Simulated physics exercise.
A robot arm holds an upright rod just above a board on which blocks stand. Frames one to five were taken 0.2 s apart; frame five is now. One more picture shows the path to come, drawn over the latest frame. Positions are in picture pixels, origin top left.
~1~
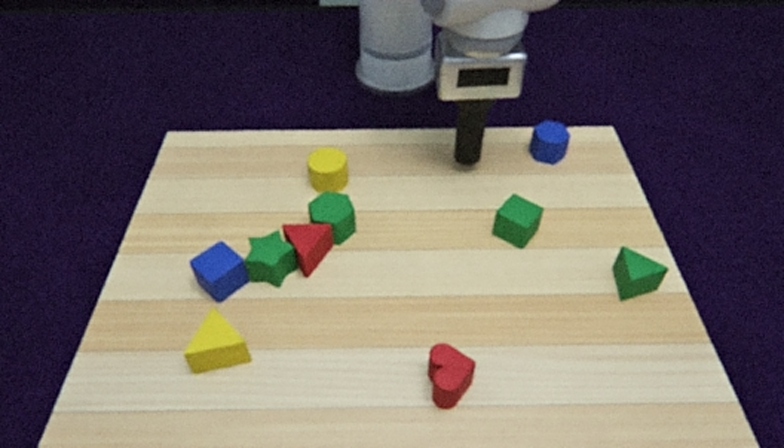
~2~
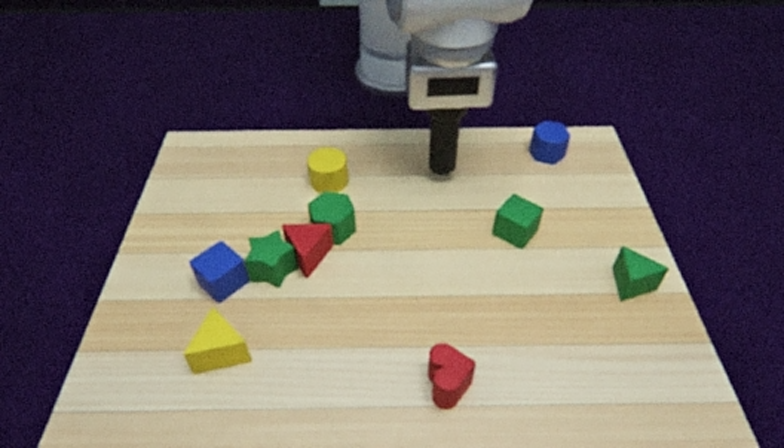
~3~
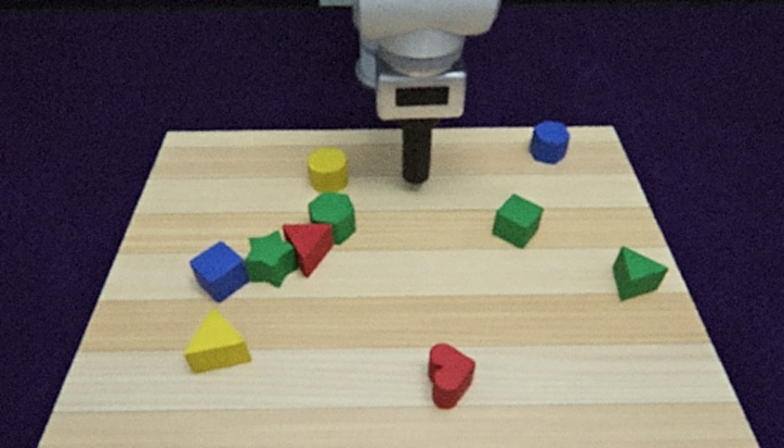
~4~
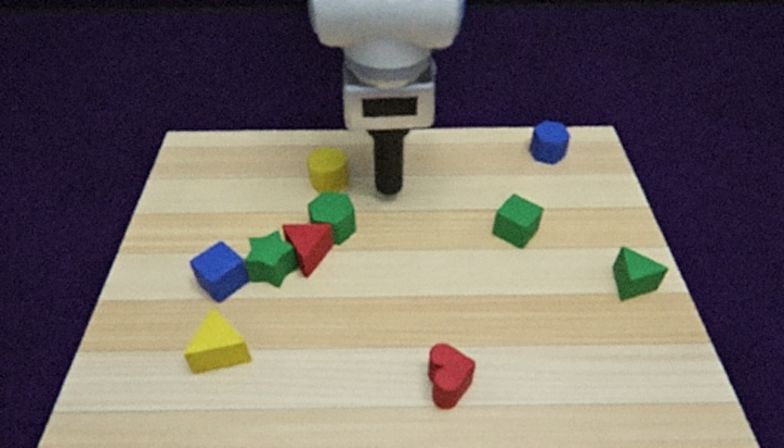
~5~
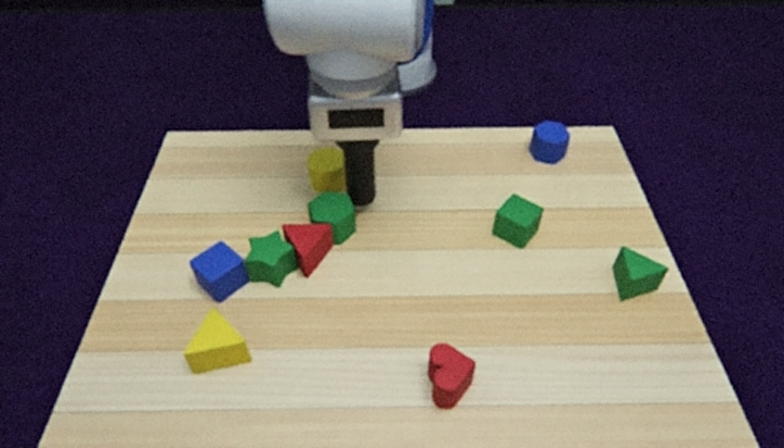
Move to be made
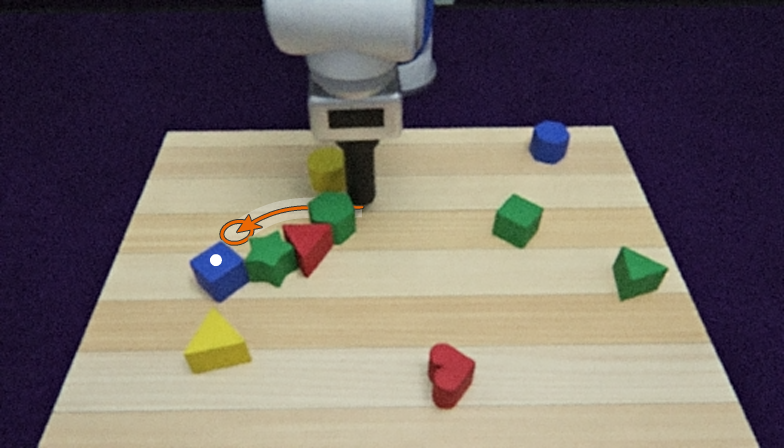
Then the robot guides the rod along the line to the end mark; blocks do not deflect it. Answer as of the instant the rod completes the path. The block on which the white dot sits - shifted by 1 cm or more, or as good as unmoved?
The block in question stays where it was by the end.
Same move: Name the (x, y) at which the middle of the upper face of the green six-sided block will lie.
(309, 212)
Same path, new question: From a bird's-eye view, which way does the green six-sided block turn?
From above, the turn goes anticlockwise.
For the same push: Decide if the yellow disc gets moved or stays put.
Once the path ends, it is where it was.
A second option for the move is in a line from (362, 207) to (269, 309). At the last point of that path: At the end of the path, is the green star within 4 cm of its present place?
No.
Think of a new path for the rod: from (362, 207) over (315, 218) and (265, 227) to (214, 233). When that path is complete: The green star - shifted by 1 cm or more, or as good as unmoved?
It is moved from its place.
The drawn path runs from (362, 207) by way of (319, 207) and (276, 212) to (237, 232); the dot is on the blue square piece.
What follows on the original path. One third of the way, rod at (317, 197); green star at (268, 250); red triangular block at (306, 241); green six-sided block at (311, 212), turned 55° anticlockwise.
Two thirds of the way, rod at (273, 202); green star at (268, 250); red triangular block at (306, 241); green six-sided block at (309, 212), turned 60° anticlockwise.
At the end, rod at (234, 222); blue square piece not moved; green star at (268, 250); red triangular block at (306, 241); yellow disc not moved; green six-sided block at (309, 212), turned 60° anticlockwise.
